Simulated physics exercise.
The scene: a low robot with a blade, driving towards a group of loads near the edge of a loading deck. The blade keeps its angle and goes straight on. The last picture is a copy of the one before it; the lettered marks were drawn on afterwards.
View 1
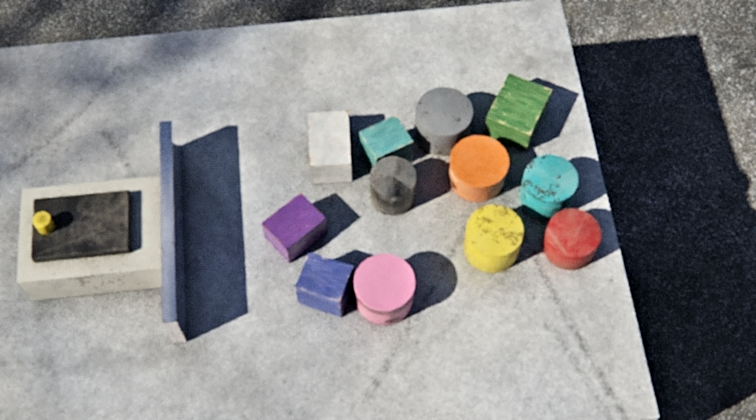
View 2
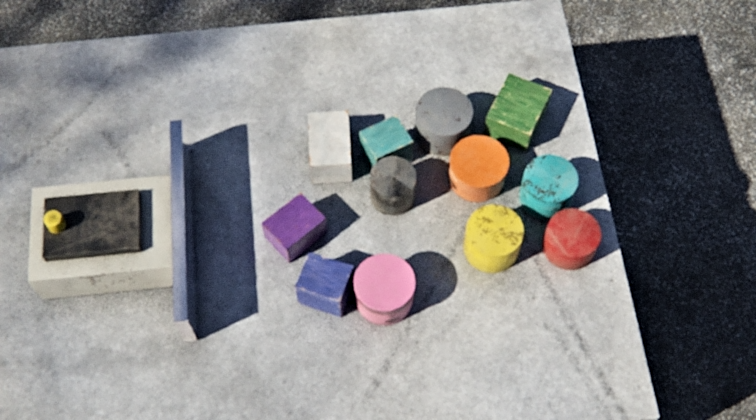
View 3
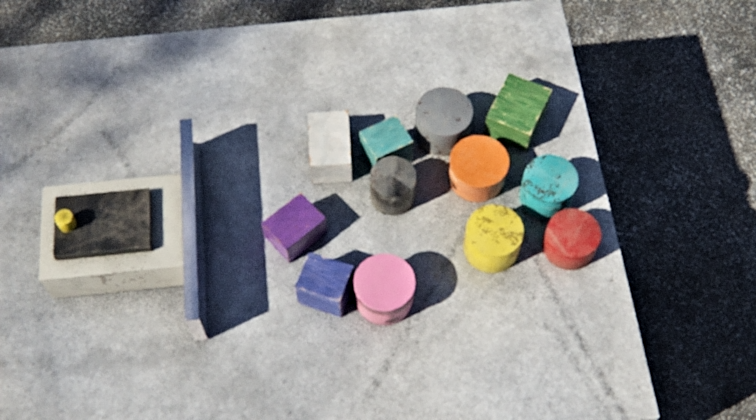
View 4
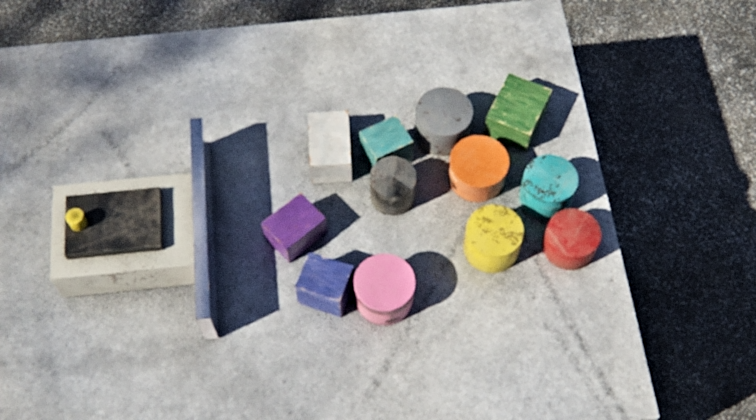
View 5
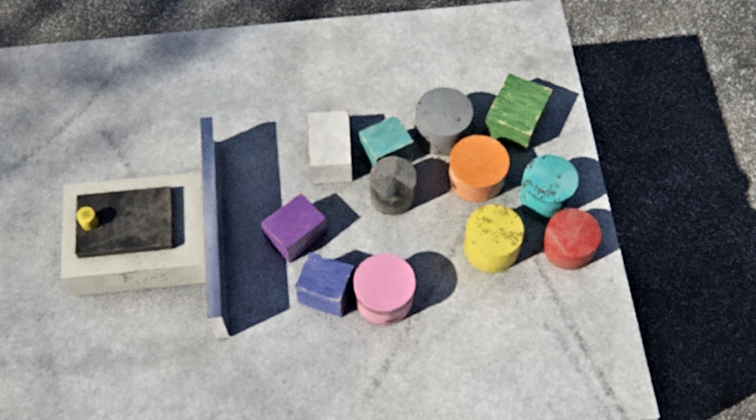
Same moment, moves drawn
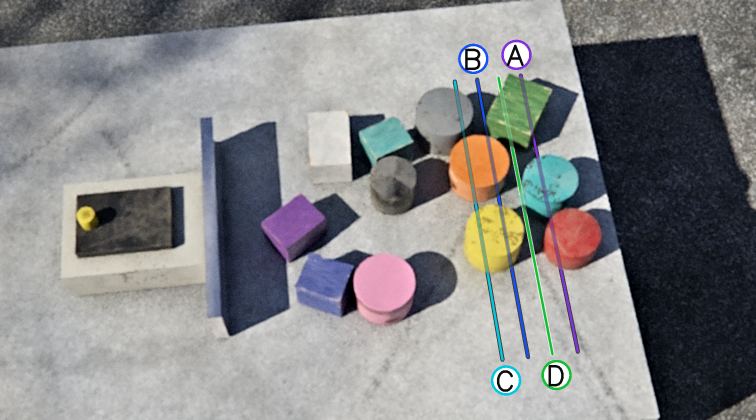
A low, pale robot with a dark top, a yellow knob and a wide blue-grey blade creeps rightward across a sunlit grey deck, seen from high above. To its right sit purple and blue crates beside a pink round load, white and turquoise crates above, then grey, black, orange, turquoise, yellow and red round loads and a green crate near the deck's edge. The robot slides slowly and steadily, narrowing the gap to the purple crate, while the loads and camera stay still.
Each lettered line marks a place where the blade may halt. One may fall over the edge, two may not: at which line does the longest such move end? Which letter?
It can go as far as C.
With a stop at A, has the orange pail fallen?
Yes.
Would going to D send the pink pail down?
No.
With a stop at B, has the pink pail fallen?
By then, no.
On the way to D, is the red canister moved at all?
By then, yes.
On the marked copy, A at (547, 204); B at (501, 209); C at (477, 211); D at (524, 207).
Taking C. A third of the way, robot (231, 210); pink pail (401, 289); blue crate (348, 274).
Two thirds of the way, robot (327, 201); green crate (551, 107); turquoise canister (558, 190).
When it is over, robot (399, 194); red canister (614, 241); green crate (577, 96); none fallen.
As for the rest, A drops six; B drops three; D drops three.
